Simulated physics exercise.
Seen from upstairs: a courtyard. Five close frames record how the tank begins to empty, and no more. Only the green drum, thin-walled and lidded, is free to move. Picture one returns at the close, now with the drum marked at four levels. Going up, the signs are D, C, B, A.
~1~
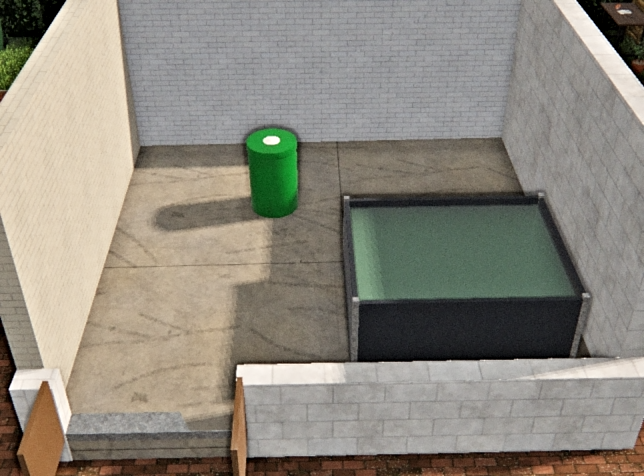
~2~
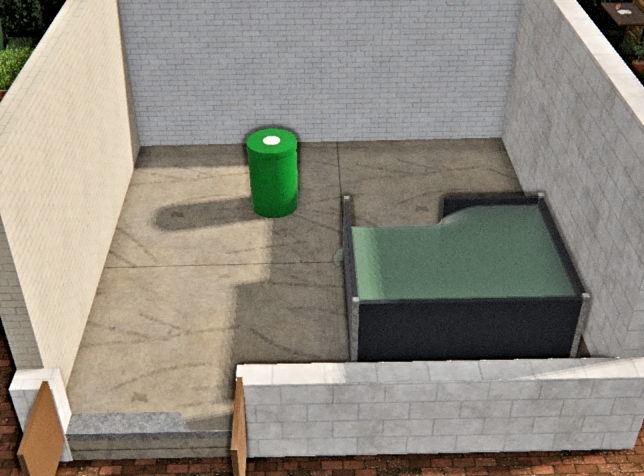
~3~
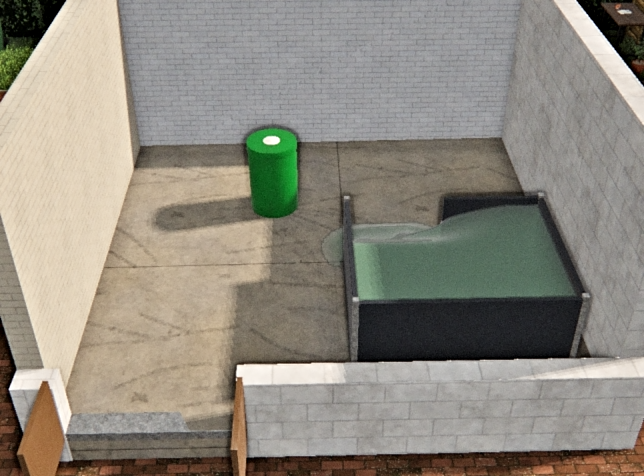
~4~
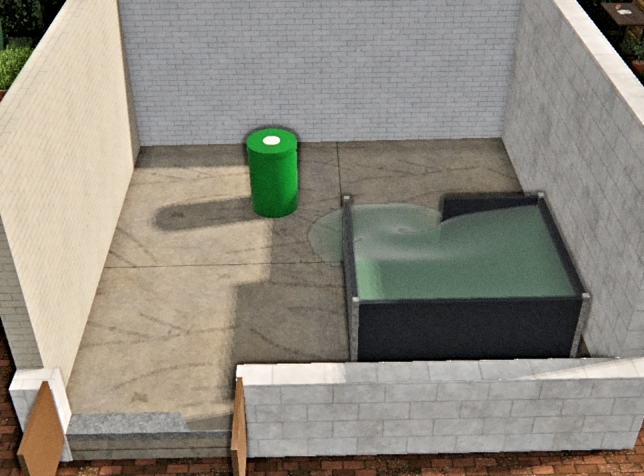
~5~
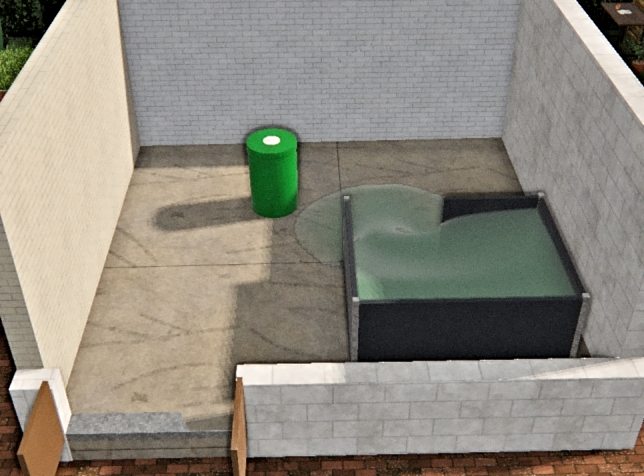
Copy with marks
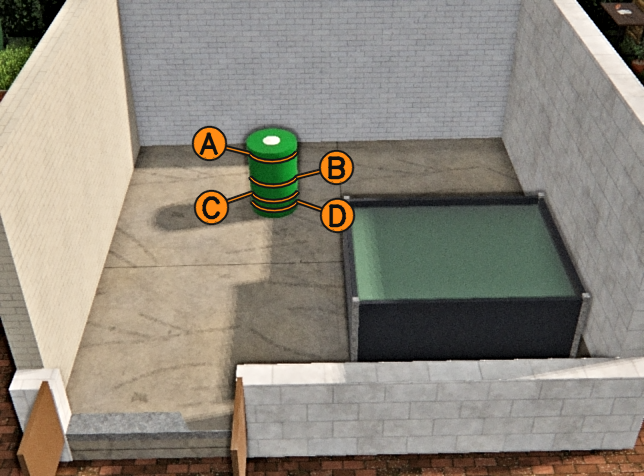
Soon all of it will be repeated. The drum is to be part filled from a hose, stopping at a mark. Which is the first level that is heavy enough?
The limit is B.
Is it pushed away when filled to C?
Yes.
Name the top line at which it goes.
Here it is line C.
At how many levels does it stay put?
Two of them.
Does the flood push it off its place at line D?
Yes.
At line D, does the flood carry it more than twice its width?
Yes, it does.
In orange, A at (272, 161); B at (273, 186); C at (274, 201); D at (274, 210); from the bottom up D, C, B, A.
With A, it does not move.
With B, it does not move.
With C, it is pushed about its own width away.
With D, it is pushed about 5 times its own width away.
